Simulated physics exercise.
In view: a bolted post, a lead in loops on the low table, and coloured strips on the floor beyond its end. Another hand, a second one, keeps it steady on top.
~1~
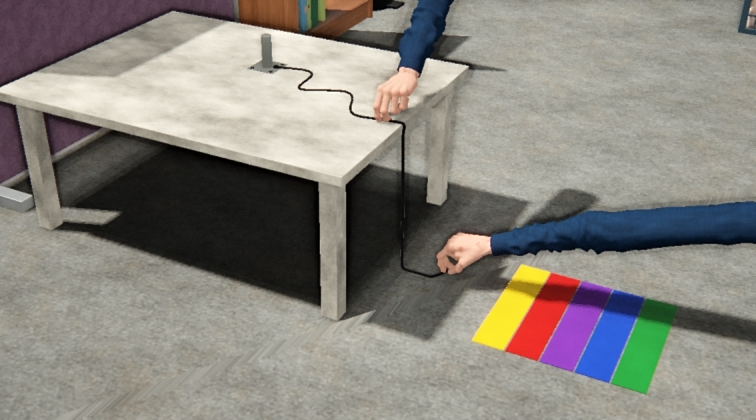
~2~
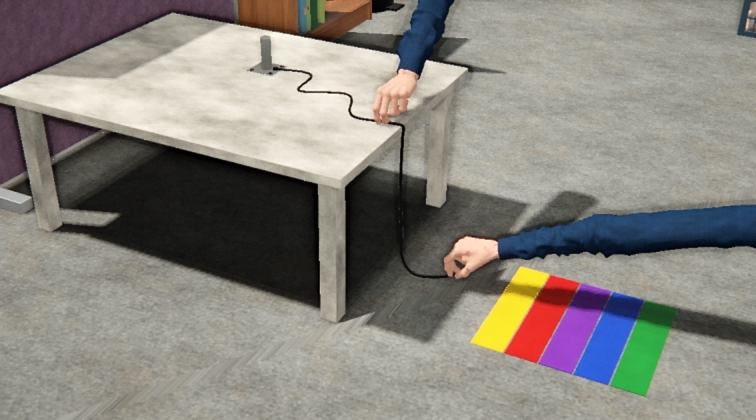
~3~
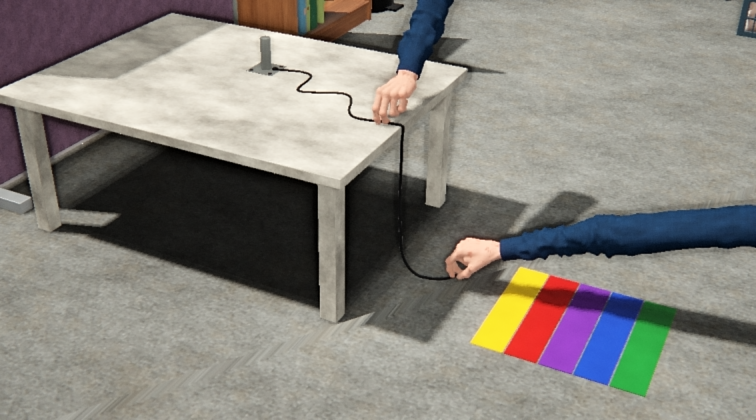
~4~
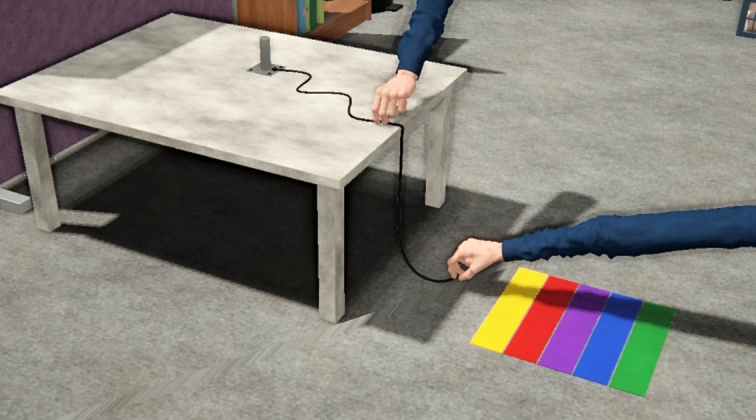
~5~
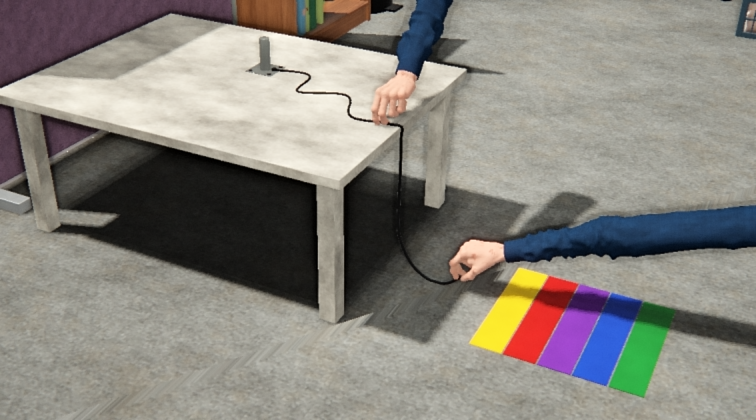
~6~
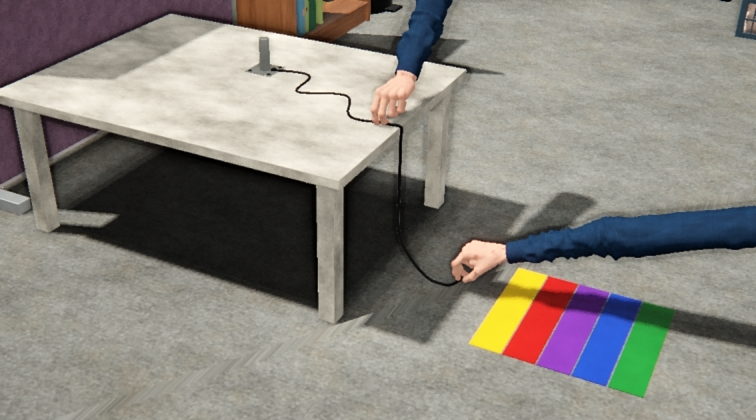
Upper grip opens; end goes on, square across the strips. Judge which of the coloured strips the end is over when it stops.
It is over the blue strip.
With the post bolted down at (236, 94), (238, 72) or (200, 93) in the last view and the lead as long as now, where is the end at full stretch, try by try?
Roughly (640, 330), (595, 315) and (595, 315).
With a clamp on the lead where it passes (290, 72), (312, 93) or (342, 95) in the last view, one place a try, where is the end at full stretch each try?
First (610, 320), next (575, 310), last (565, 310).
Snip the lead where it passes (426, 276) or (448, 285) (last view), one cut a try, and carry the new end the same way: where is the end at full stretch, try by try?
Roughly at (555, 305) the first time and at (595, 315) the second.
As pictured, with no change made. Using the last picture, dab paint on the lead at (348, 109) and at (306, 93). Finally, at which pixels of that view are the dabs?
At (397, 117), then (340, 96).
Soon after, end near (544, 301); over red.
After that, end near (591, 314); over purple.
At the stop, end near (618, 322); over blue. It gets as far as the blue strip.
